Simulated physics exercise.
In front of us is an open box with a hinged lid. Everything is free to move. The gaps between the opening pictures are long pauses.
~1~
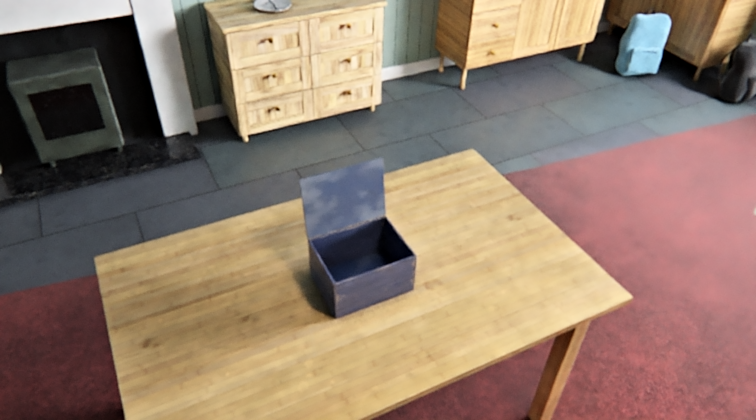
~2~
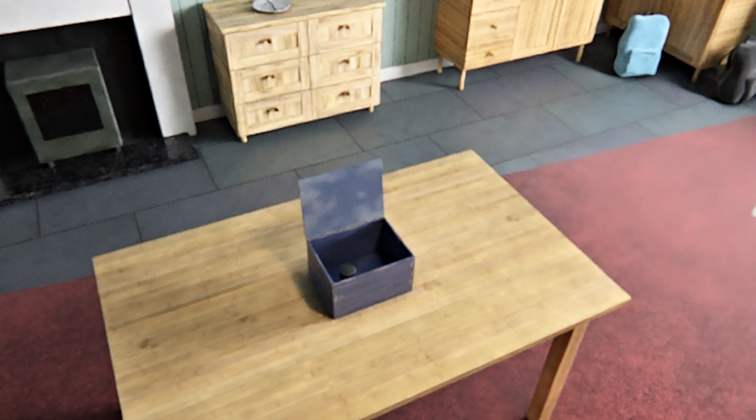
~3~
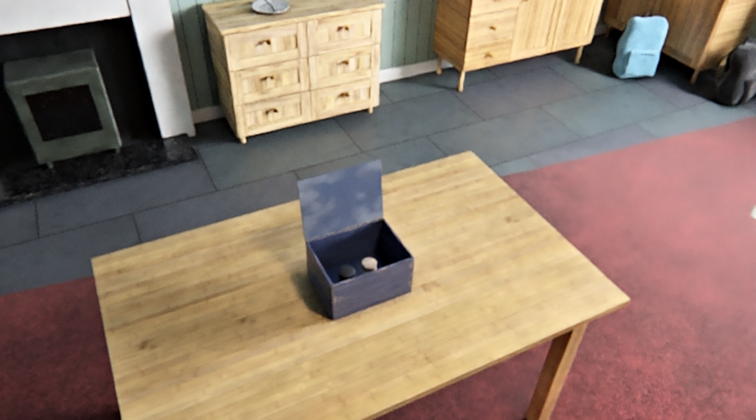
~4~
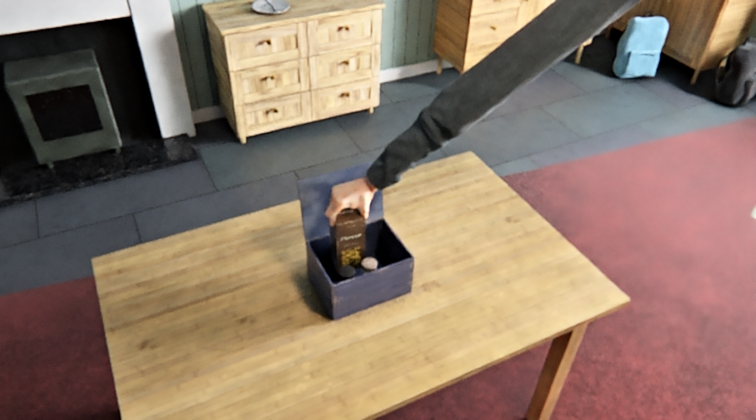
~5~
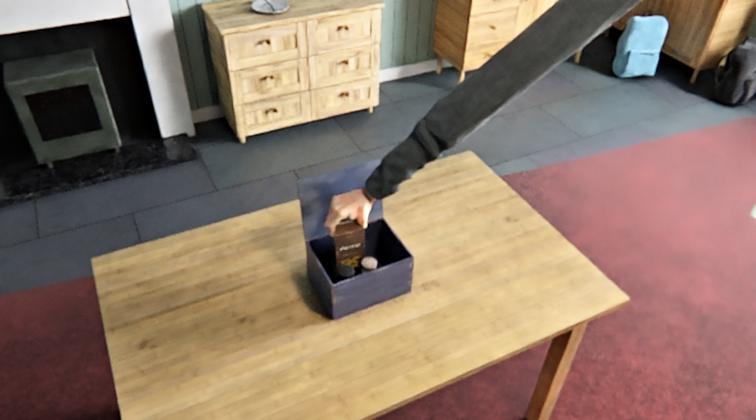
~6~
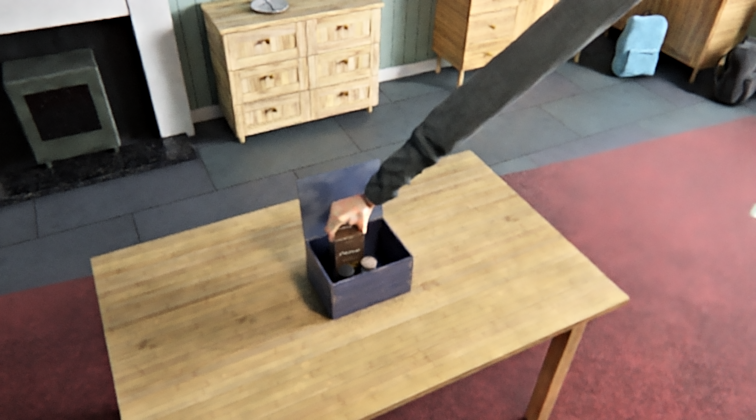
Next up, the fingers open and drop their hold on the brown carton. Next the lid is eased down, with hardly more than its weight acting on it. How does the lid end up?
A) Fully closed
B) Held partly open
B.
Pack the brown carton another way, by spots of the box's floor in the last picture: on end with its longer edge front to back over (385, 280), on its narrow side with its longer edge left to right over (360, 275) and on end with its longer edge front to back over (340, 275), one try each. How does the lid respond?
Try one: Not closed. Try two: Closed. Try three: Not closed.
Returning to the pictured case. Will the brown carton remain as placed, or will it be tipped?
At the finish the brown carton goes crooked.
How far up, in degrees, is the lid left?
Roughly 40 degrees above the rim.
Then, 1.30 s on from there, lid 77° above the rim.
Then, 3.00 s on from there, lid 52° above the rim; brown carton turned 5° from how it was put near (347, 256).
In the end, lid 40° above the rim; left askew, brown carton; the other 2 unmoved. At the end, from the last picture's camera, brown carton near (349, 259).
